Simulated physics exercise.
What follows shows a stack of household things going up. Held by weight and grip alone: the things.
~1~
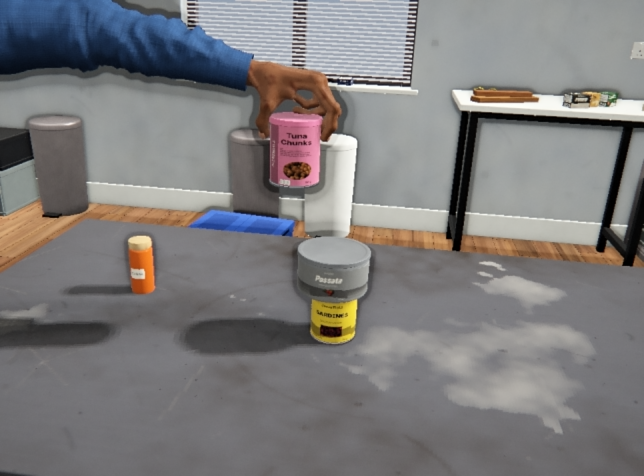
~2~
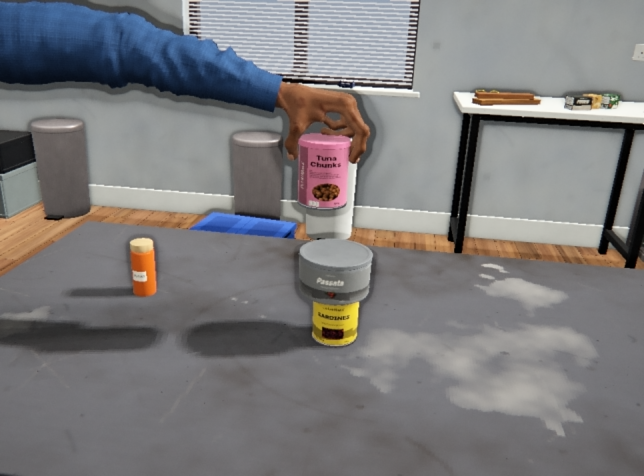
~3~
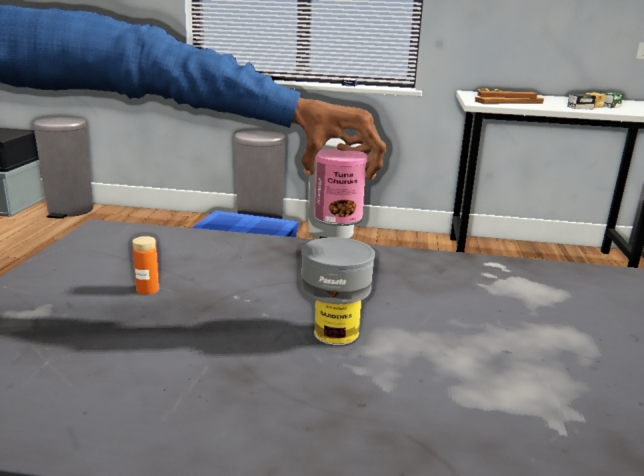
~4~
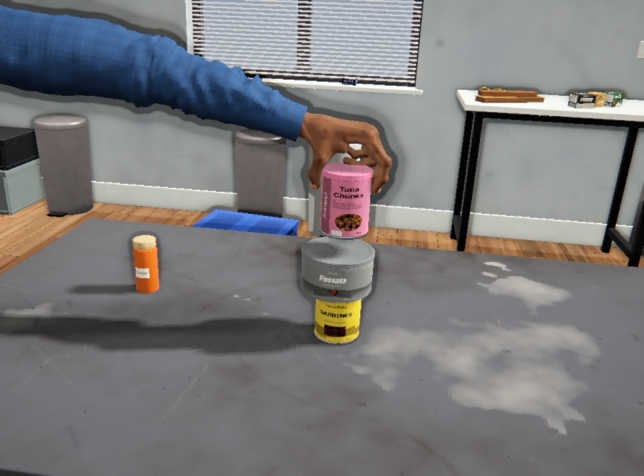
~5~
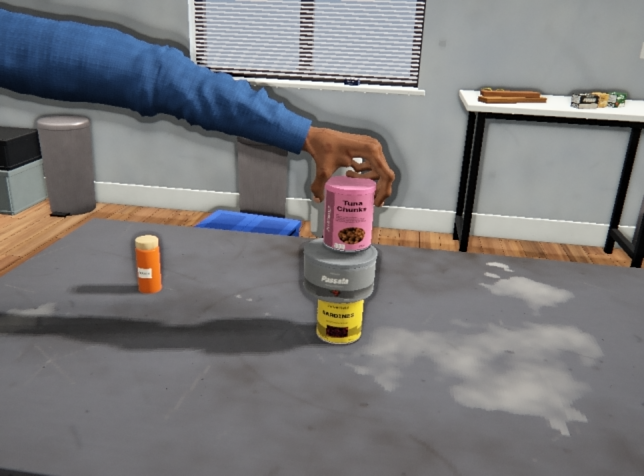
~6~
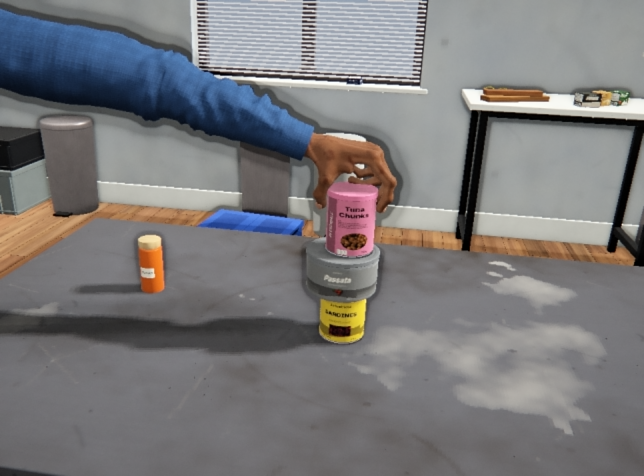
At first, a hand in a blue sleeve holds a pink tin above a grey tub that sits on a yellow pot, with an orange shaker to the left. The hand moves the tin slightly right and steadily down, then sets it on the grey tub, fingers still gripping it.
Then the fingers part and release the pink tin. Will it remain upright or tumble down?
It stays upright.
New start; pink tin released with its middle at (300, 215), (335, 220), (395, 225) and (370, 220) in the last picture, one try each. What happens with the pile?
First try: It comes apart; second try: It holds; third try: It comes apart; fourth try: It stays up.
Then, 0.50 s later than the last frame, all is still.
Then, 1.30 s later than the last frame, pink tin resting near (351, 220).
When it is over, all 4 as before. End places, in pixels of the last picture, pink tin near (351, 220). The pile stays up.
